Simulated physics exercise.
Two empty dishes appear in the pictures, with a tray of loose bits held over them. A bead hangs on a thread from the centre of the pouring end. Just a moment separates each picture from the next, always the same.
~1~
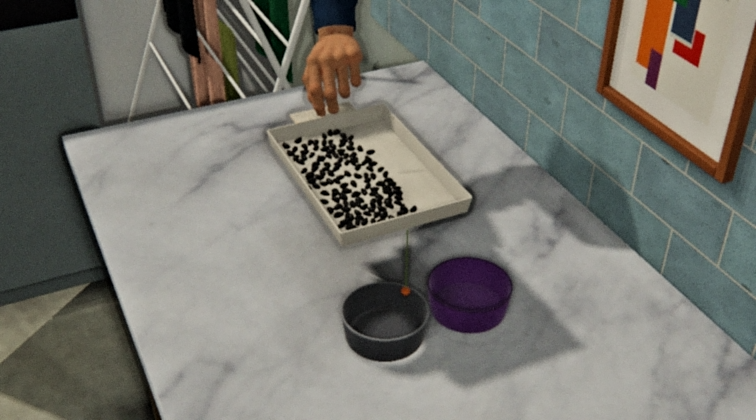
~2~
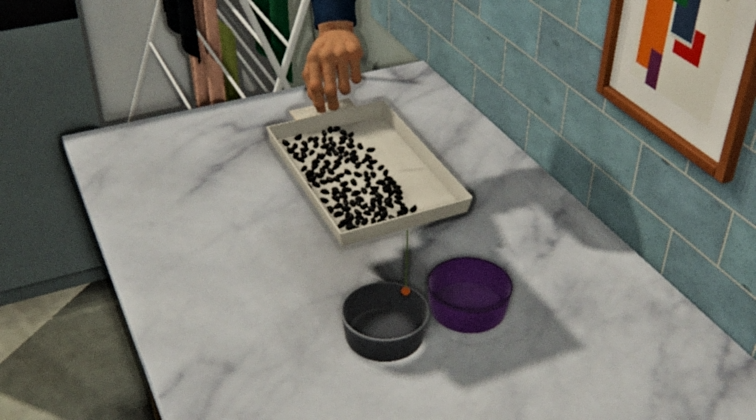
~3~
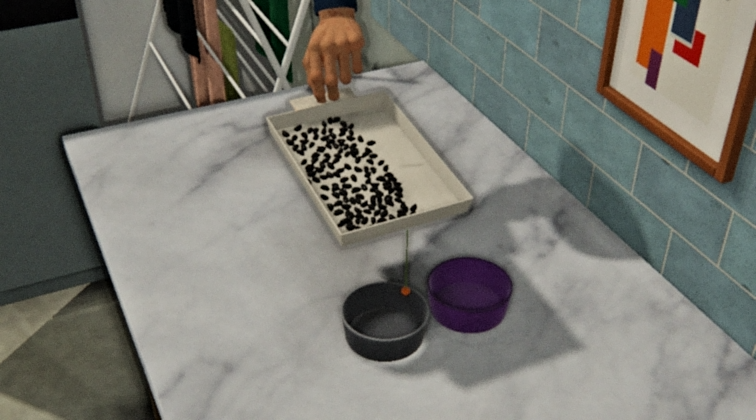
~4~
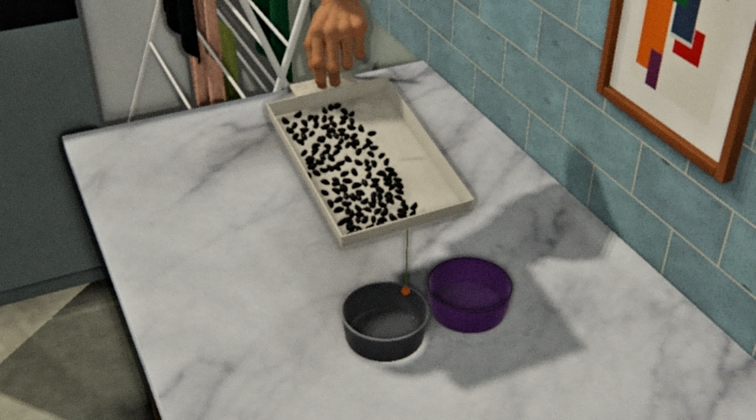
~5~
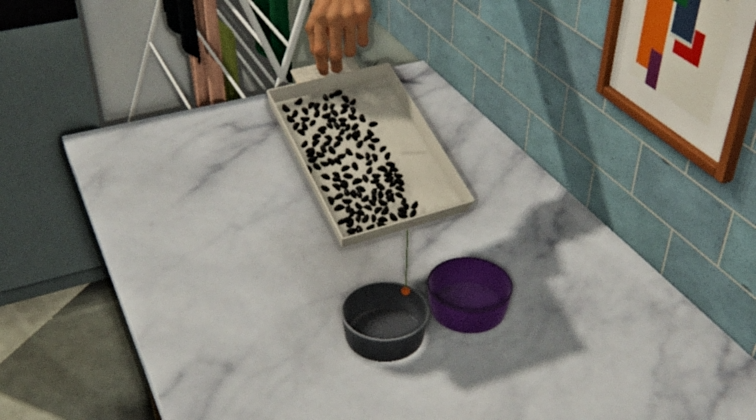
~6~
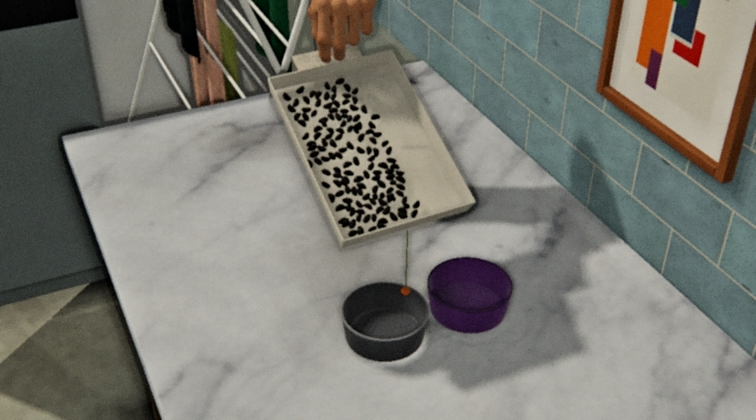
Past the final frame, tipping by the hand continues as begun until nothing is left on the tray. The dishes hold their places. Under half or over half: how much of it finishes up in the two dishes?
The dishes will keep a minor share of it.
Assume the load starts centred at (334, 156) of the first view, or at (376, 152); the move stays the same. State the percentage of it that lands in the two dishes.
Shares: 30 % for the first, 30 % for the second.
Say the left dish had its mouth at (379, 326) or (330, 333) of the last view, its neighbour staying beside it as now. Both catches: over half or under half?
The bulk of it, then Short of half.
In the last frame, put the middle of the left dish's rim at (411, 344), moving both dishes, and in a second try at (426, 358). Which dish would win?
Well, the first go goes to the leftmost dish, and the second to the leftmost dish.
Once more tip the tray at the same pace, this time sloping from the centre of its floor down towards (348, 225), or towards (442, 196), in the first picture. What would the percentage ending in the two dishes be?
About 60 and 100 percent.
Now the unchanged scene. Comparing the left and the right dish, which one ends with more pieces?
It turns out to be the left-positioned one.
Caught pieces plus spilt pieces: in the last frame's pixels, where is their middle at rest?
I'd mark it at roughly (417, 372).
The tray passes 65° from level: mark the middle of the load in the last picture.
Somewhere about pixel (384, 201).
Soon, tray tipped steeply; all on the tray.
A while on, tray tipped past a quarter turn; most on the tray; a stray few in the right dish; a small part outside both; a small part in the air.
Towards the end, tray tipped past a quarter turn; about a quarter in the left dish; a stray few in the right dish; about two thirds outside both.
Finally, tray tipped past a quarter turn; about a quarter in the left dish; a stray few in the right dish; about two thirds outside both.
